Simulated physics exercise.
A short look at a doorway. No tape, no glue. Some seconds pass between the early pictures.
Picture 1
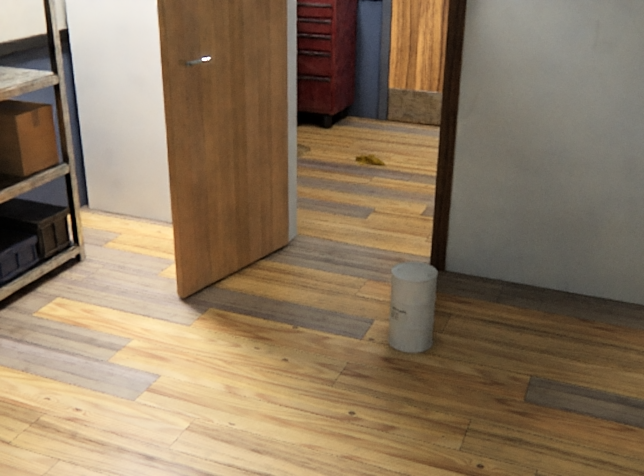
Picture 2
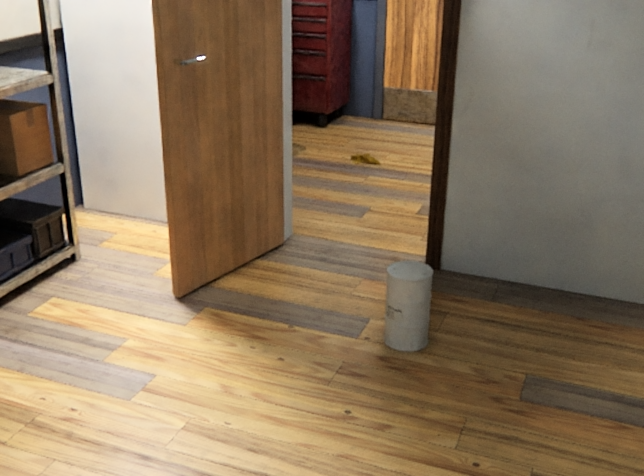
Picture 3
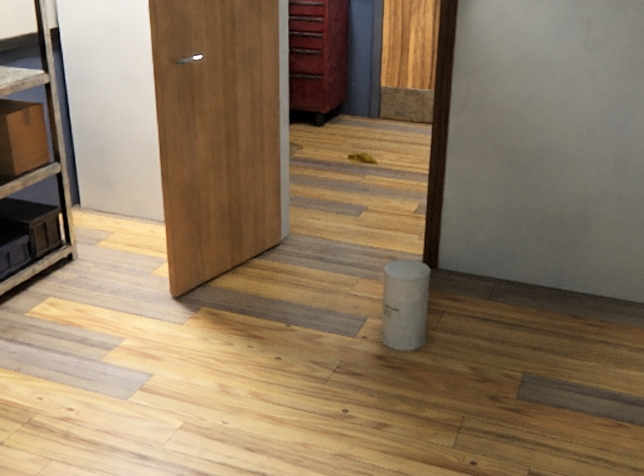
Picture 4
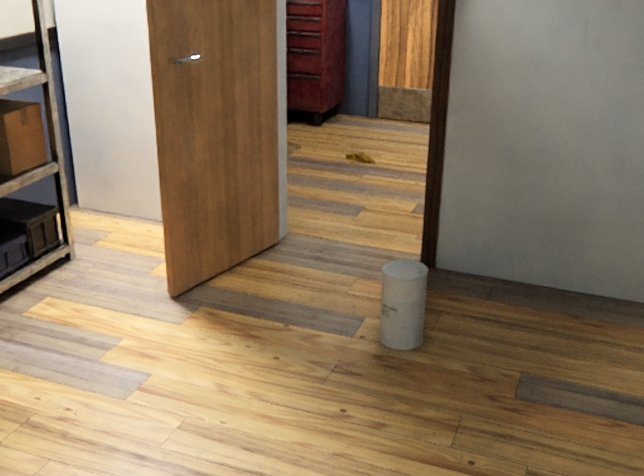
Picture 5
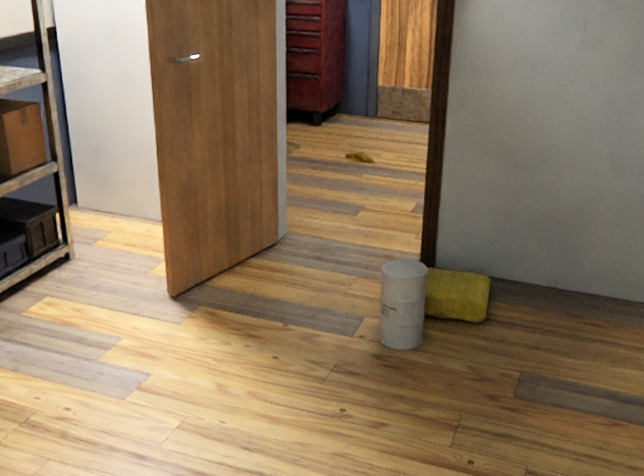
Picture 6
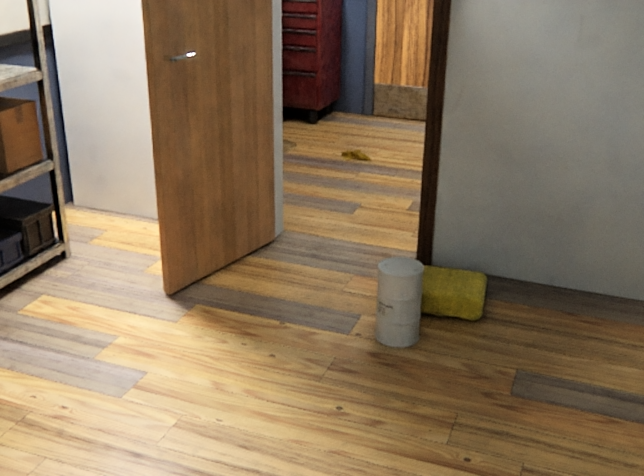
At the start, a wooden door stands wide open on a plank floor, with a white canister near the doorway and a shelf at left. The view shifts very slightly while everything stays still. Then a yellow cushion appears beside the canister, against the wall on its right, and remains there.
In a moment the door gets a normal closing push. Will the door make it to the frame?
It reaches the frame.
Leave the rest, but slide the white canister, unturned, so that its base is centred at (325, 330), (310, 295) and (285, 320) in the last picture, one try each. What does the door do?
First try: It reaches the frame; second try: It jams; third try: It shuts.
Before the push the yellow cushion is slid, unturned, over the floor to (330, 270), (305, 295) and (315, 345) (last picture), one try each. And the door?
In the first case it shuts; in the second case it is blocked; in the third case it closes.
Then, 0.80 s past the last view, door 80° open.
Then, 1.40 s past the last view, door 48° open.
Then, 2.00 s past the last view, door 16° open.
Finally, door 0° open; both still in place. Final places as the last picture's camera would see them, yellow cushion near (447, 291).
